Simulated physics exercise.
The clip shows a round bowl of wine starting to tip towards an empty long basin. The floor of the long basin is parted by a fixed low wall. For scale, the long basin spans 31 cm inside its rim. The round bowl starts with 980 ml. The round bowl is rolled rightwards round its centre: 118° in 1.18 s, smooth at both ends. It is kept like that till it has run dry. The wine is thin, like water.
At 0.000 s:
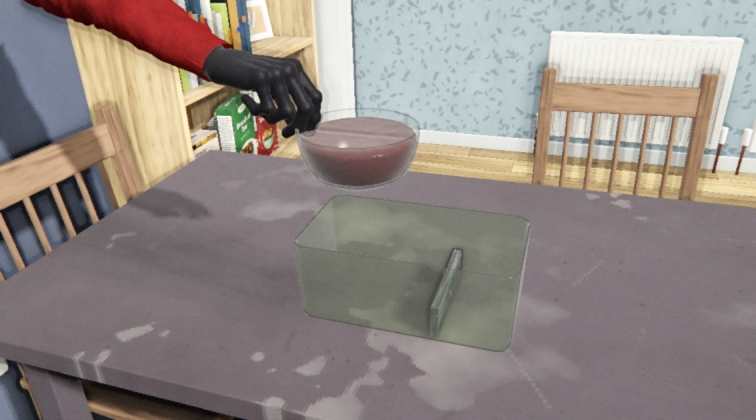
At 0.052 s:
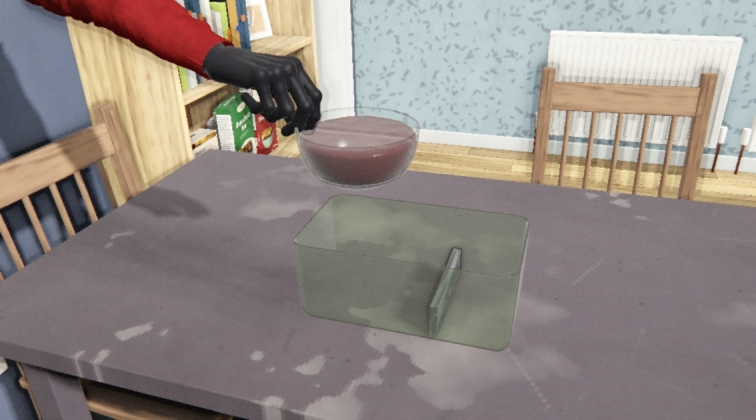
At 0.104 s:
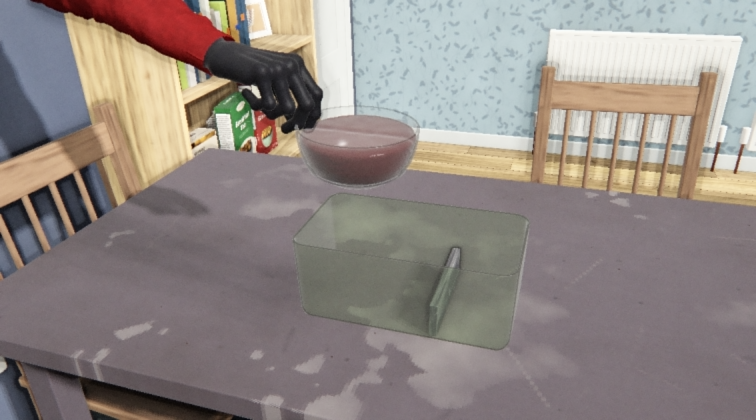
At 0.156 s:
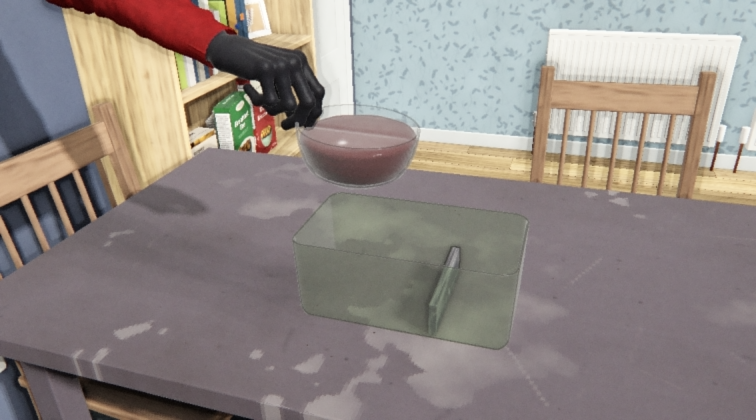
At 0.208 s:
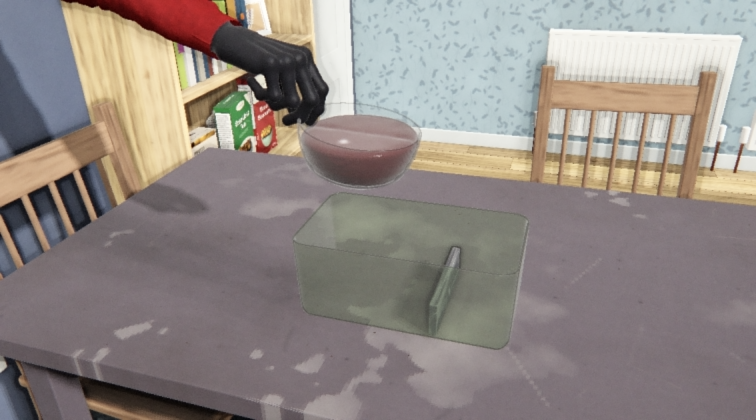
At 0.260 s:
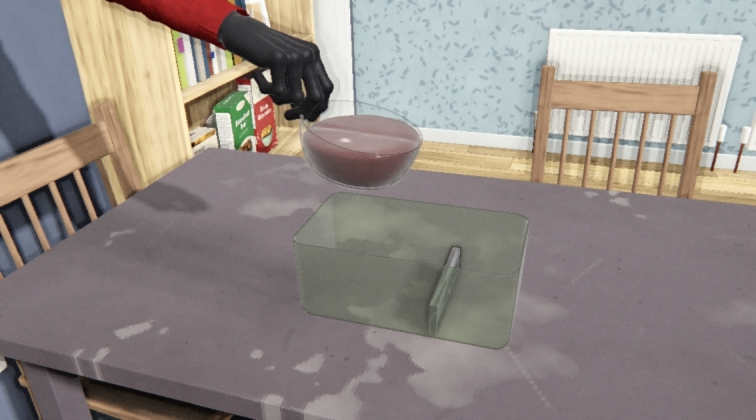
A black-gloved hand held a clear round bowl of dark red wine above an empty, see-through long basin on a table, then slowly tilted the bowl slightly to the right.
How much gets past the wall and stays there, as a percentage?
The far part has some 58 per cent.
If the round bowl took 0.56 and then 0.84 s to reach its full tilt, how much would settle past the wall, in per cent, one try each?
In turn about 35 and 45 per cent.
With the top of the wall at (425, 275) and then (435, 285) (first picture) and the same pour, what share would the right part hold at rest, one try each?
First 80, then 60 per cent.
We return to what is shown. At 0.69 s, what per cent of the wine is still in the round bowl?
Near 32 in a hundred.
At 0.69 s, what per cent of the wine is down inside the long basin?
Near 38 in a hundred.
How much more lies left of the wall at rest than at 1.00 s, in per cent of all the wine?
About 3 per cent.
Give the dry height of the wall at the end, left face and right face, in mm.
Some 38 mm on the left and 14 mm on the right.
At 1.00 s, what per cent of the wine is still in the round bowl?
Near 0 in a hundred.
Then, 0.69 s in, the tilt is 74° and 32 per cent is still to pour, 4 is left of the wall and 33 right of it.
Then, 1.00 s in, the tilt is 111° and 0 per cent is still to pour, 39 is left of the wall and 59 right of it.
Then, 1.33 s in, the tilt is 118° and 0 per cent is still to pour, 41 is left of the wall and 58 right of it.
Then, 1.68 s in, the tilt is 118° and 0 per cent is still to pour, 41 is left of the wall and 58 right of it.
Finally, 41 per cent lies left of the wall, 58 right of it and 1 outside.
